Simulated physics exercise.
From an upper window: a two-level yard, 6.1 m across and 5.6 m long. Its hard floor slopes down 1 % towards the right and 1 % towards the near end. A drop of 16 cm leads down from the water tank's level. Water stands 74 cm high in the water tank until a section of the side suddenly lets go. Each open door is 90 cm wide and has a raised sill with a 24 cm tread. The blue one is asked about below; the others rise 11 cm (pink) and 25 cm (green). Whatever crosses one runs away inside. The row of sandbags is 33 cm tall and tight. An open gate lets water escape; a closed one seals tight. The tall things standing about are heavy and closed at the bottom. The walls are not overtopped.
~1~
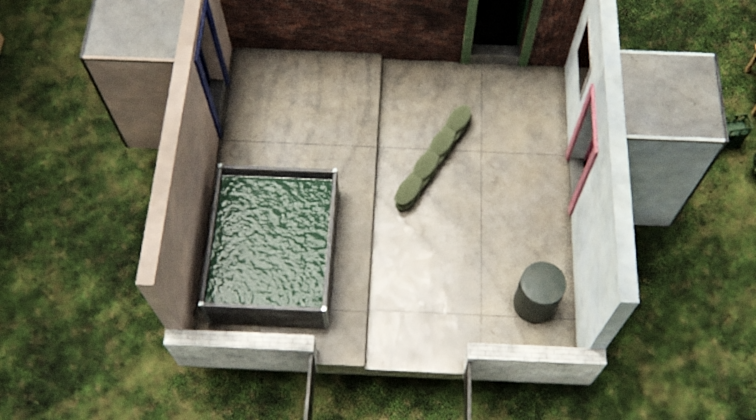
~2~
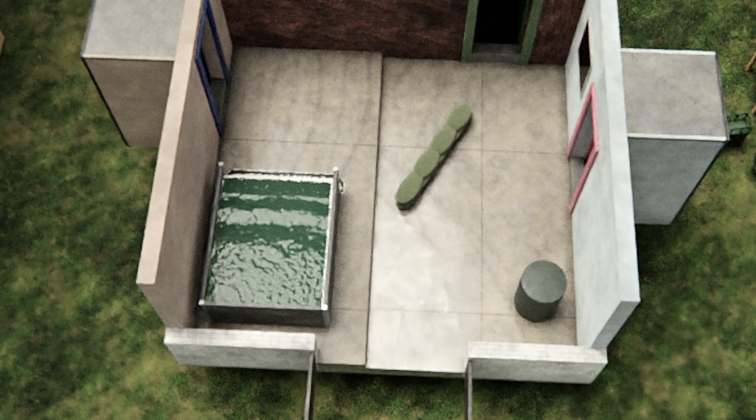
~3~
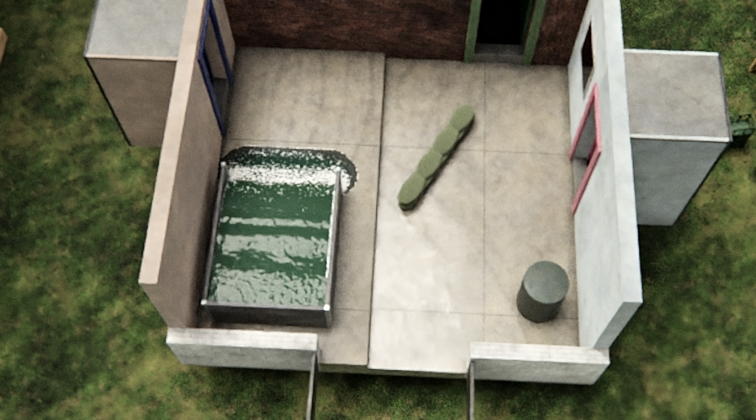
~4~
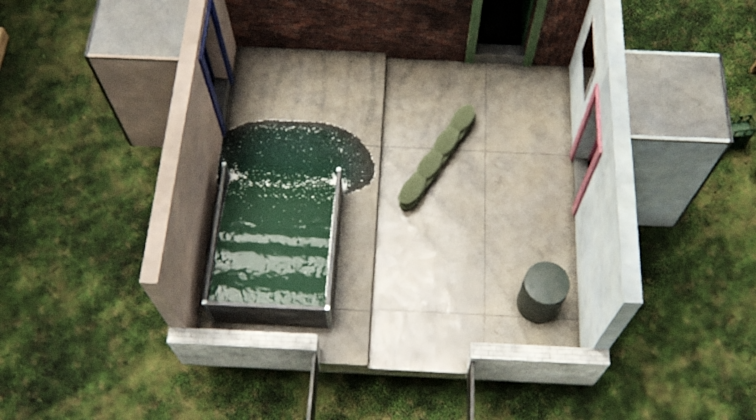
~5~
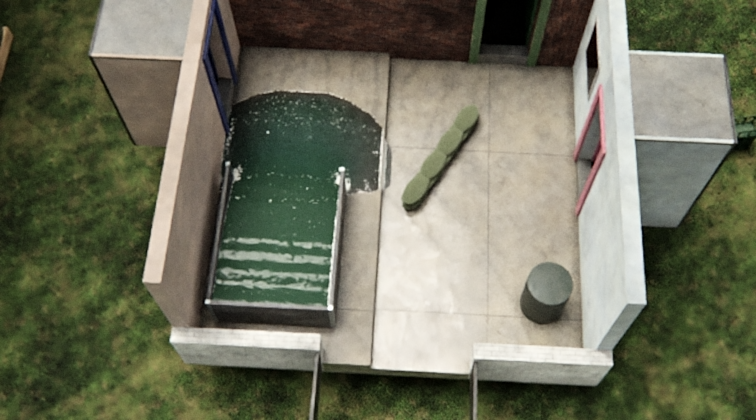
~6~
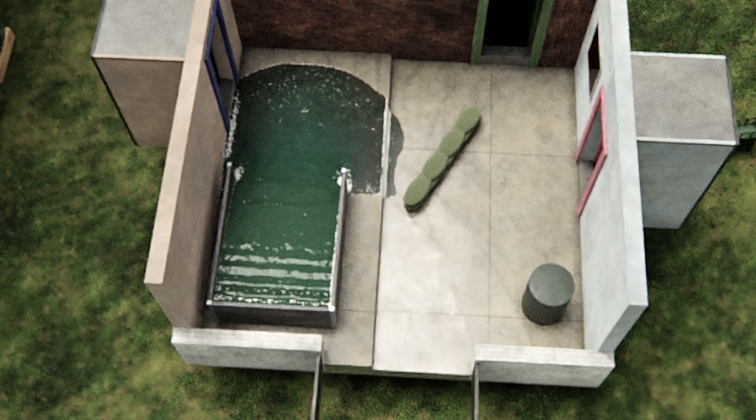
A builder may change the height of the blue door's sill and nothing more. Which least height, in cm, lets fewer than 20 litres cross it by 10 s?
It would have to be roughly 22 cm high.
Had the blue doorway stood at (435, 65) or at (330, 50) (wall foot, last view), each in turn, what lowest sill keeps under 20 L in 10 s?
Roughly 18 and 33 cm.
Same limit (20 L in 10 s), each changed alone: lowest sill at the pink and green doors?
About 9.0 cm at pink and 14.5 cm at green.
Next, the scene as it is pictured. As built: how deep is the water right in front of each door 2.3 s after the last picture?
Depths in cm: Blue 29, pink 0, green 14.
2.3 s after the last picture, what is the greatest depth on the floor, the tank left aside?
Roughly 44 cm.
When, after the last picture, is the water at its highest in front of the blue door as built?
Around 2.4 s.
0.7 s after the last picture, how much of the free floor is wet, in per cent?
About 35 per cent.
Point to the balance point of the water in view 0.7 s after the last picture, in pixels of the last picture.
Around (295, 183).
Then, 0.7 s after the last picture water covers 35 % of the floor, deepest (49 cm) near (242, 55); 18 cm at the blue door, 0 litres in over its 25 cm sill.
Then, 2.3 s after the last picture water covers 50 % of the floor, deepest (44 cm) near (567, 68); 29 cm at the blue door, 7 litres in over its 25 cm sill.
Then, 9.3 s after the last picture water covers 90 % of the floor, deepest (16 cm) near (576, 366); 3 cm at the blue door, 12 litres in over its 25 cm sill.
At the blue door as built, the water peaked near 29 cm, 2.3 s after the last picture.
Run again over the same 10 s with other heights there, 27 litres in over 20.5 cm, 13 litres over 24 cm. The limit of 20 litres is kept from about 22 cm up.
